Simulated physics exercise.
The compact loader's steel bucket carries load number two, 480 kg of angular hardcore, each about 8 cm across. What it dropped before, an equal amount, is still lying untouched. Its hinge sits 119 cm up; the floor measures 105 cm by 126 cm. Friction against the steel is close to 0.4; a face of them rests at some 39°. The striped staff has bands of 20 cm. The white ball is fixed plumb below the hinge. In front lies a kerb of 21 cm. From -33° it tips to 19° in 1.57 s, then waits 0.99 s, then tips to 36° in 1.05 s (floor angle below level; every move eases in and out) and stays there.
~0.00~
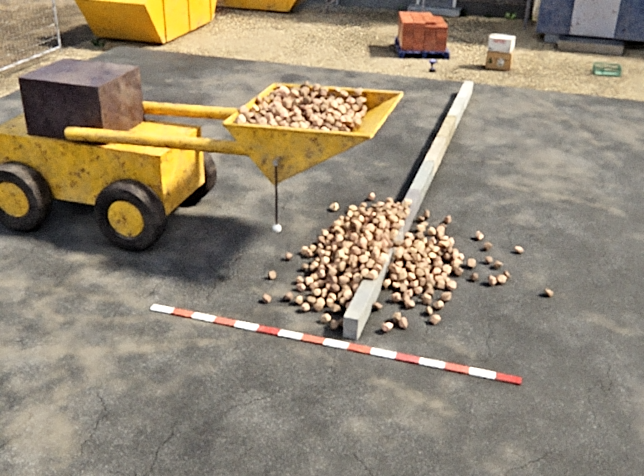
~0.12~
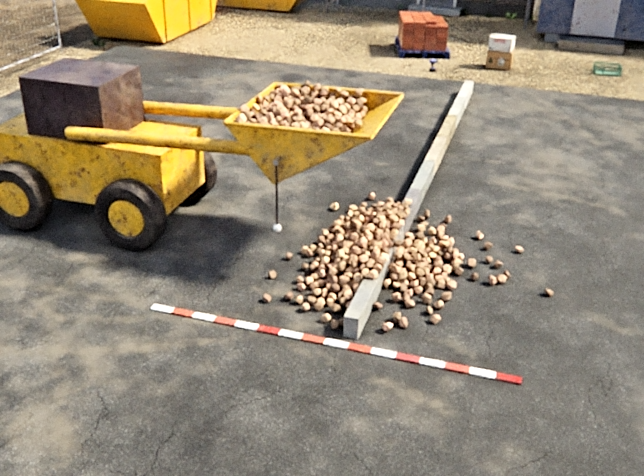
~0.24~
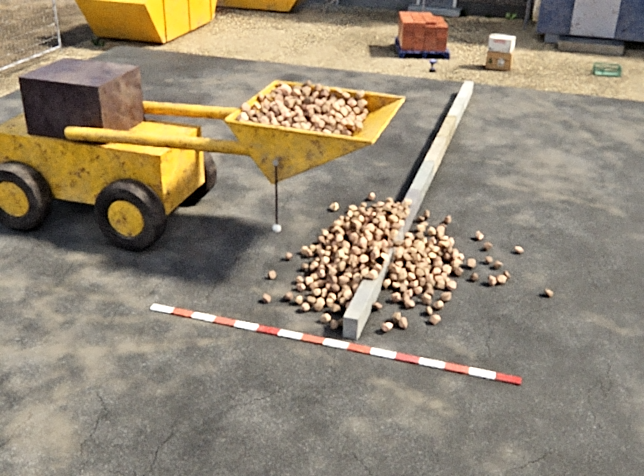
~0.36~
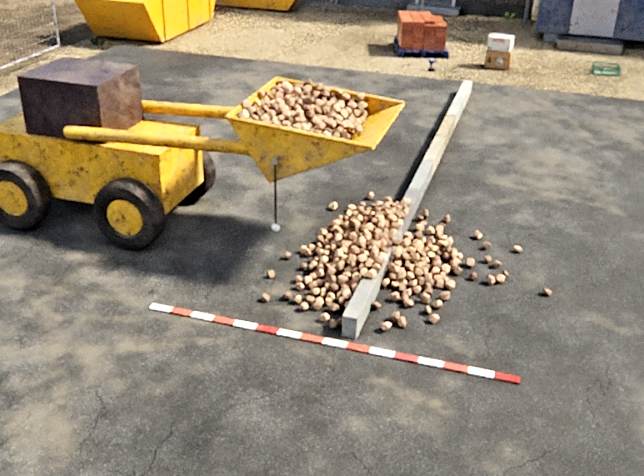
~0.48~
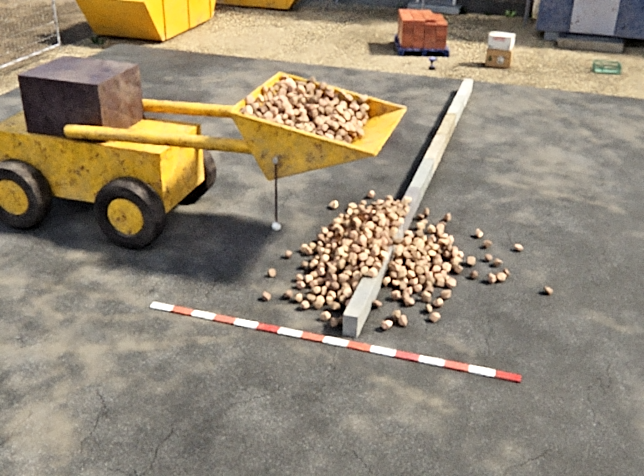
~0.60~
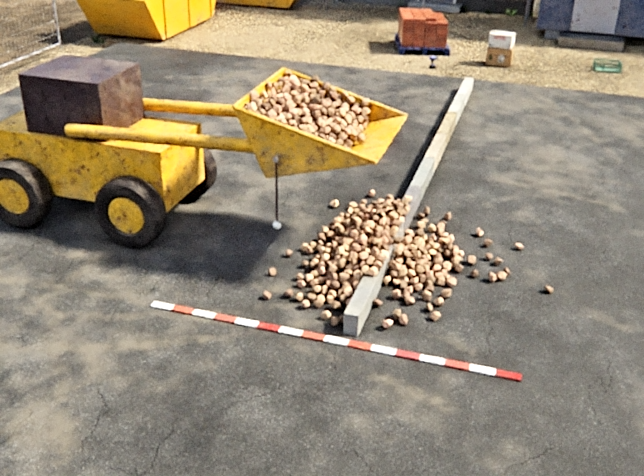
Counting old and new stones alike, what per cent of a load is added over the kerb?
About 47 per cent.
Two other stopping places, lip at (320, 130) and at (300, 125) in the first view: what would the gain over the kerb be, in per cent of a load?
First some 0, then 0 per cent.
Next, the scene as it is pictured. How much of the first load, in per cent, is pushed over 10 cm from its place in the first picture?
About 5 per cent.
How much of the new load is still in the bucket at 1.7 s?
About 100 per cent.
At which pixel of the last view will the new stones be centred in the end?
Near (392, 236).
After 1.2 s the floor is at 11°; in per cent of one load, 100 in the bucket, 77 on this side of the kerb, 23 over the kerb; the foremost stones are at (505, 265).
After 1.7 s the floor is at 19°; in per cent of one load, 99 in the bucket, 78 on this side of the kerb, 23 over the kerb; the foremost stones are at (505, 265).
After 4.1 s the floor is at 36°; in per cent of one load, 15 in the bucket, 118 on this side of the kerb, 66 over the kerb; the foremost stones are at (506, 272).
After 6.8 s the floor is at 36°; in per cent of one load, 4 in the bucket, 126 on this side of the kerb, 70 over the kerb; the foremost stones are at (506, 272). Net gain over the kerb, 47.
